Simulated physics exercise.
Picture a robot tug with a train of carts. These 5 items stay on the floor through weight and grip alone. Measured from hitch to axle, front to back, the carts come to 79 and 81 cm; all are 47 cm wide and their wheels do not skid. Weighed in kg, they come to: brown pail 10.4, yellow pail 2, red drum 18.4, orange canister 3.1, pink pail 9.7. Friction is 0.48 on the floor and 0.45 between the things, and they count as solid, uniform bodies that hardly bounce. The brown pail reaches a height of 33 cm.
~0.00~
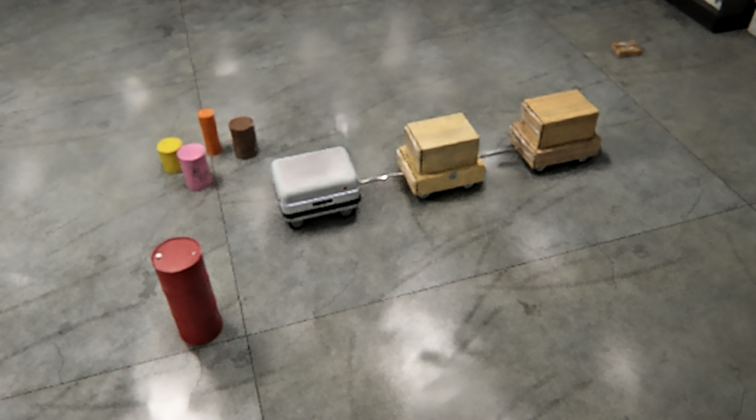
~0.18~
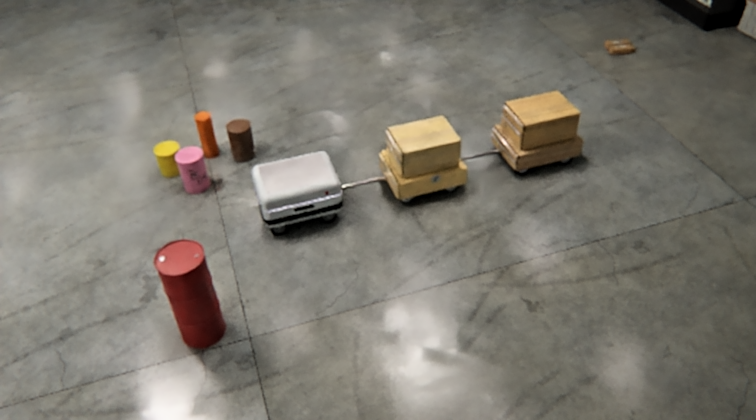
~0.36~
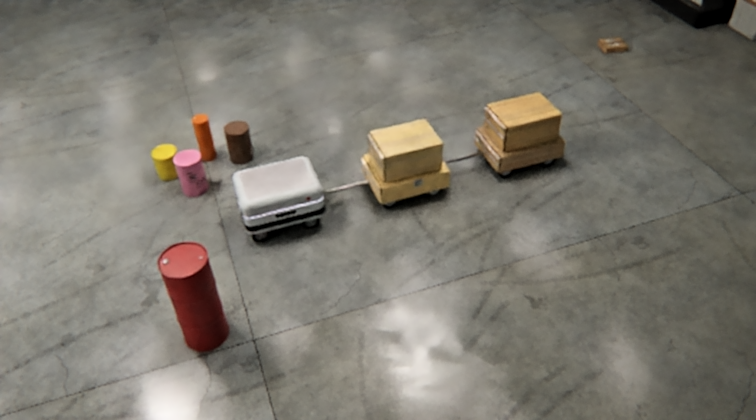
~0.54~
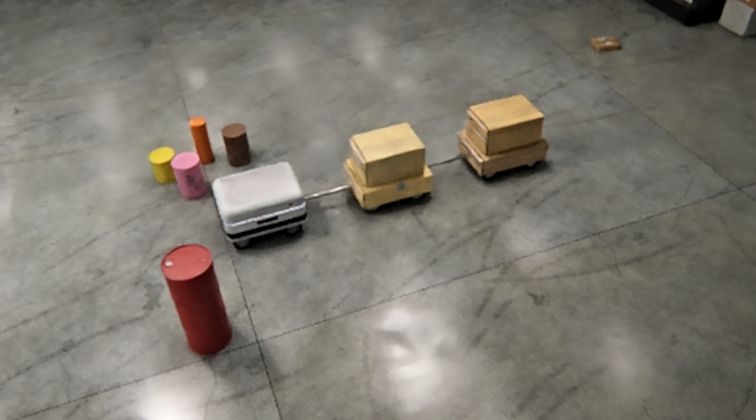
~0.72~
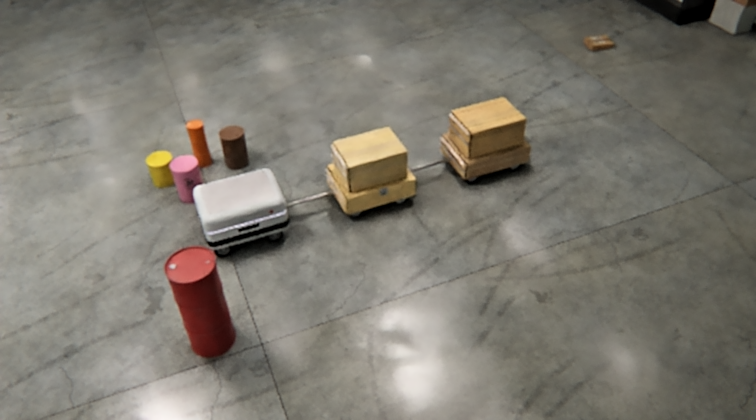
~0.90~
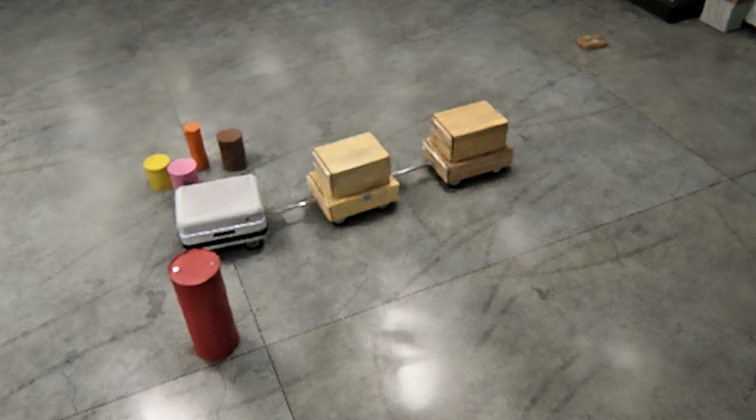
A silver case-like tug pulling two wooden carts leftward across a grey floor, passing between small coloured pails and a red drum.
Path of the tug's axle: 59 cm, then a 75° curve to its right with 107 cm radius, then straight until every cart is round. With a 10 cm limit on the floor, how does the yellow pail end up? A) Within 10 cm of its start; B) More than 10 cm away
More than 10 cm away.
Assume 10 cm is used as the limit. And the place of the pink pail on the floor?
The pink pail moves off its spot.
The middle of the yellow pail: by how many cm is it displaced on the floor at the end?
Some 74 cm.
After 2.10 s, 174 cm covered.
After 3.30 s, 274 cm covered; yellow pail moved 34 cm near (143, 155); pink pail moved 28 cm.
After 4.70 s, 390 cm covered; yellow pail moved 53 cm near (142, 143); pink pail moved 63 cm.
In the end (6.2 s), not toppled but over 10 cm from the start, yellow pail and pink pail; the other 3 under 10 cm from the start. At the end, from the last picture's camera, yellow pail near (140, 131).
